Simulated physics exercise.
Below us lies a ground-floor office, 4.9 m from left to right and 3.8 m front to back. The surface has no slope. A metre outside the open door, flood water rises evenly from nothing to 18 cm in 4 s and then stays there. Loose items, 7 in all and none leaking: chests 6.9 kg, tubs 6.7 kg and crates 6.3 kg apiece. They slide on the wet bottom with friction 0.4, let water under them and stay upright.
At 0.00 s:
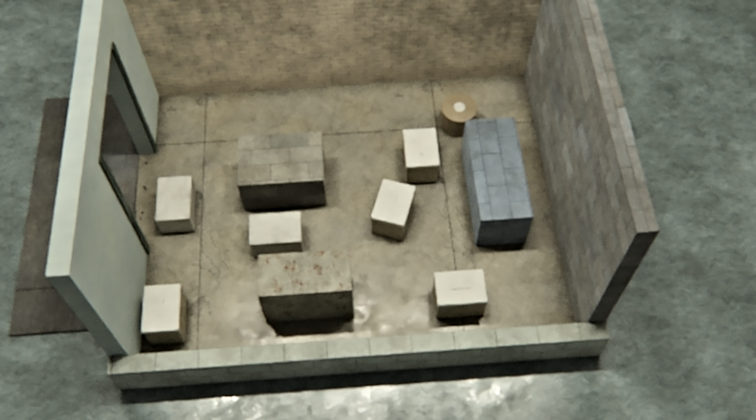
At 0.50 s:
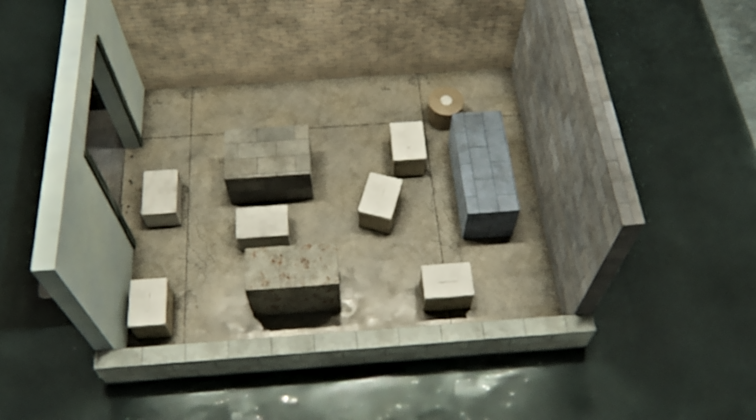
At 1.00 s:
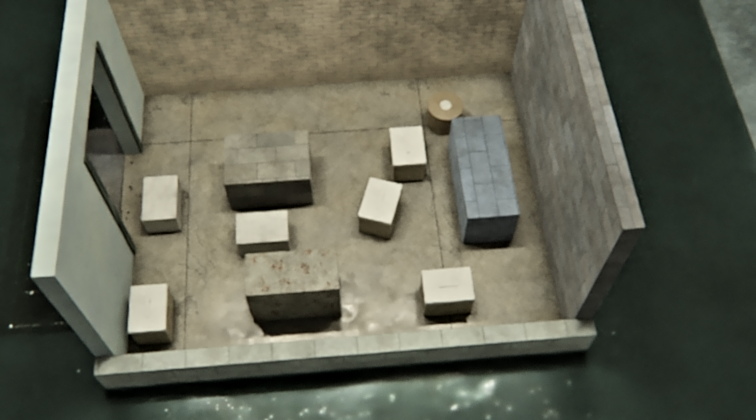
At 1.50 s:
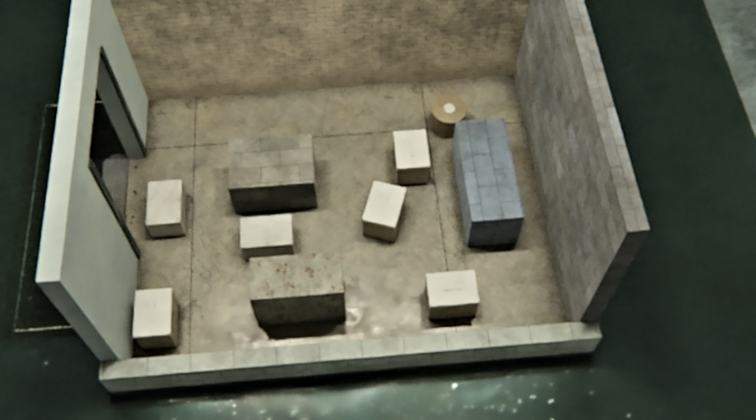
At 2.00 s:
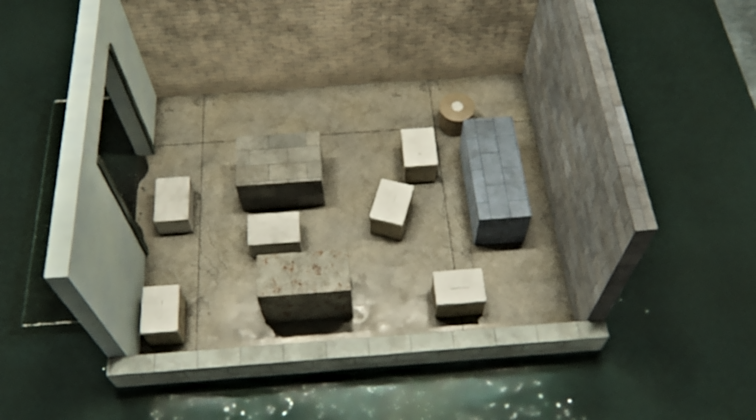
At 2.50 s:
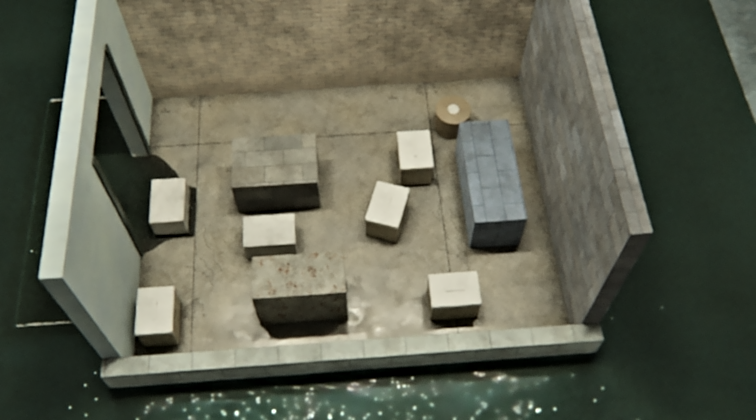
Dark water surrounded a roofless room, then a small dark patch spread inside the doorway on the left, near a pale box, while the boxes and larger blocks on the floor stayed put.
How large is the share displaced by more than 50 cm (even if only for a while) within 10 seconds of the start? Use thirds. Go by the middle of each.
That comes to two thirds or above.
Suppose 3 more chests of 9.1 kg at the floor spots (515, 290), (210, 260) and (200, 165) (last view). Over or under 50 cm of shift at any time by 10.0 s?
In turn: Less, past it, past it.
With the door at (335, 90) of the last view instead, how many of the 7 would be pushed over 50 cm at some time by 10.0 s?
In that case 4 of them.
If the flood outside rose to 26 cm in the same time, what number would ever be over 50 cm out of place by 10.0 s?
In that case 6 of them.
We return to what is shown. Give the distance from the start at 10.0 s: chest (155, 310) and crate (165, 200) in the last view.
In that order: 60 cm, 250 cm.
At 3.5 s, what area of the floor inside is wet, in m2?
Some 2.0 m2.
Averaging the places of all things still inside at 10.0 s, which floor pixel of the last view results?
Around (429, 216).
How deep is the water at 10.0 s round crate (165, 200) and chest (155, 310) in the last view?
Roughly 5 and 5 cm.
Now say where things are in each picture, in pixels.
In the first picture, a crate at (174, 198), on the bottom; a chest at (393, 202), on the bottom; water covers 0.0 m2; 0 of 7 have shifted.
In the second picture, a crate at (160, 192), on the bottom; a chest at (381, 195) rests on the ground; water covers 0.0 m2; 0 of 7 have shifted.
In the third picture, a crate at (160, 198), on the bottom; a chest at (380, 200), on the bottom; 0.0 m2 under water; 0 of 7 have shifted.
In the fourth picture, a crate at (164, 202), on the bottom; a chest at (385, 204) rests on the ground; water covers 0.0 m2; 0 of 7 have shifted.
In the fifth picture, a crate at (172, 199) rests on the ground; a chest at (392, 202) rests on the ground; water covers 0.0 m2; 0 of 7 have shifted.
In the sixth picture, a crate at (167, 200), on the bottom; a chest at (388, 204), on the bottom; 0.3 m2 under water; 0 of 7 have shifted.
After 3.5 s 1 of 7 are over 50 cm from their spots; 0 afloat.
After 4.5 s 1 of 7 are over 50 cm from their spots; 1 afloat.
After 7.0 s 3 of 7 are over 50 cm from their spots; 2 afloat.
After 10.0 s 6 of 7 are over 50 cm from their spots, and 6 have been at some point; 7 afloat.
